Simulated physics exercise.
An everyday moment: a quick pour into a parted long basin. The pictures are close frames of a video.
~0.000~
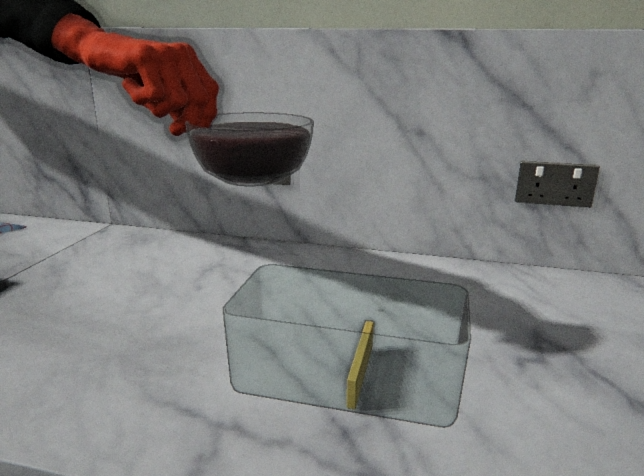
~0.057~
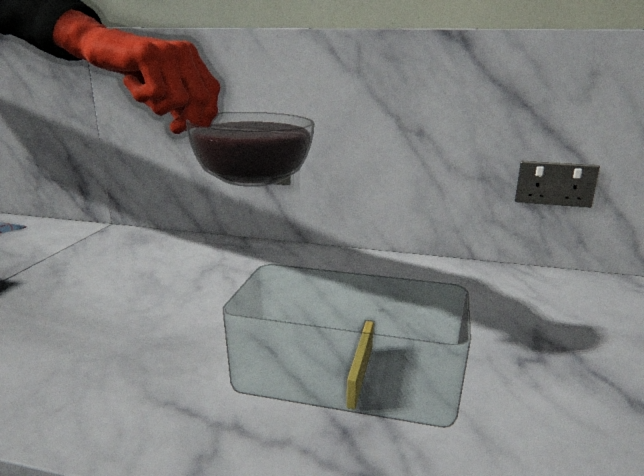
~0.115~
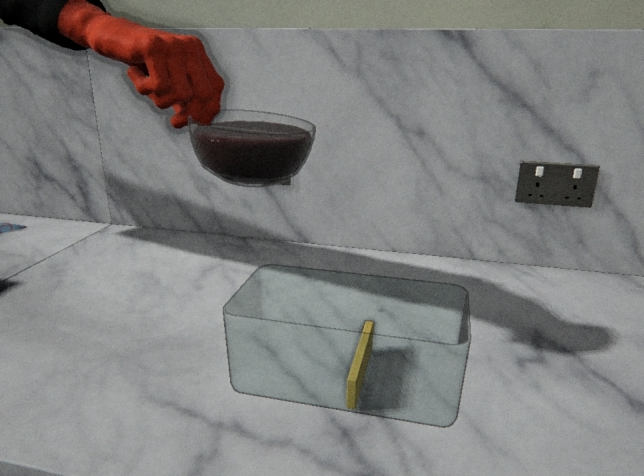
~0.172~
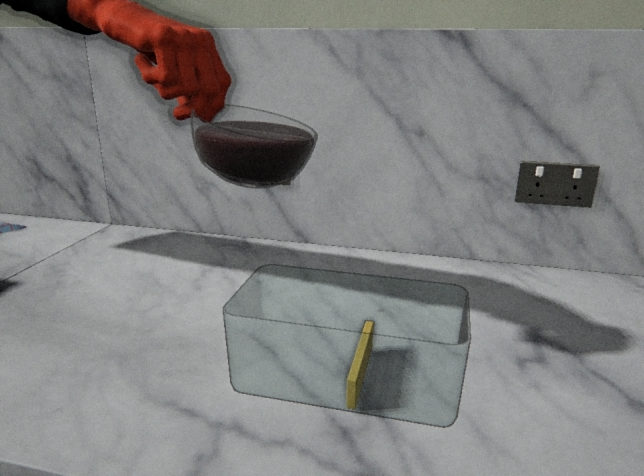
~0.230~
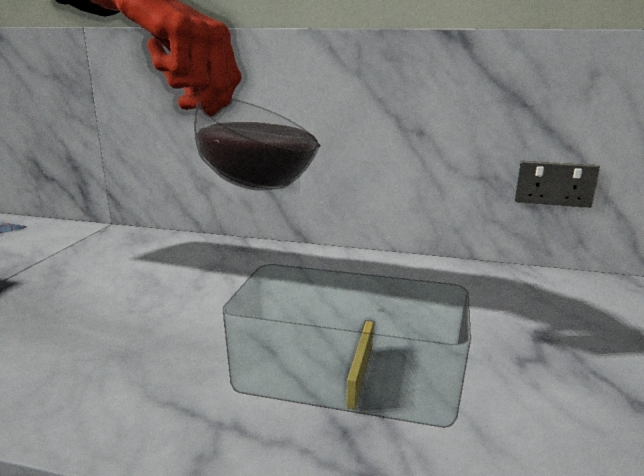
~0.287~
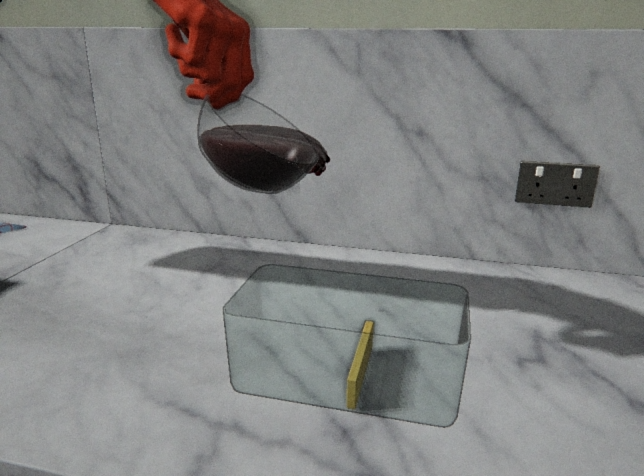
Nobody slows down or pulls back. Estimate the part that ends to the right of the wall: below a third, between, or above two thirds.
In the end from a third to two thirds is right of the wall.
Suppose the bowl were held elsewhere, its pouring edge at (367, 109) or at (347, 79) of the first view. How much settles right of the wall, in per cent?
The first gives 75 %, the second 70 %.
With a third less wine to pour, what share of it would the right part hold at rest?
It comes to 25 per cent or so.
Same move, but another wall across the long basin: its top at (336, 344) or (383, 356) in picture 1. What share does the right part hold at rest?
In turn 75 and 15 in a hundred.
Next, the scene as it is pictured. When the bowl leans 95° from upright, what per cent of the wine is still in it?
Near 15 %.
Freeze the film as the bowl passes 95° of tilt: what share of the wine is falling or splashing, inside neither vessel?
It comes to 45 per cent or so.
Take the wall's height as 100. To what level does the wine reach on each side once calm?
Some 40 per cent left and 40 right.
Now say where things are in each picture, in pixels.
It leans 0°; its right rim is at (310, 125); the wine meets the walls at (199, 128) and (310, 133); the long basin's rim runs from (243, 287) to (468, 315); the wall's top is at (362, 349), in the first picture.
It leans 1°; its right rim is at (311, 127); the wine meets the walls at (199, 127) and (310, 134), in the second picture.
It leans 6°; its right rim is at (313, 132); the wine meets the walls at (201, 125) and (311, 136), in the third picture.
It leans 13°; its right rim is at (315, 140); the wine meets the walls at (203, 125) and (314, 138), in the fourth picture.
It leans 22°; its right rim is at (315, 151); the wine meets the walls at (205, 127) and (314, 144); 2 per cent is over the edge, in the fifth picture.
It leans 33°; its right rim is at (314, 164); the wine meets the walls at (209, 129) and (309, 151); 9 per cent is over the edge, in the sixth picture.
A moment on, the bowl is tipped on its side and 13 per cent is still to pour, 8 is left of the wall and 31 right of it.
Next, the bowl is tipped right over and 0 per cent is still to pour, 48 is left of the wall and 47 right of it.
Then the bowl is tipped right over and 0 per cent is still to pour, 51 is left of the wall and 47 right of it.
Later the bowl is tipped right over and 0 per cent is still to pour, 51 is left of the wall and 47 right of it.
Finally, 51 per cent lies left of the wall, 47 right of it and 2 outside.
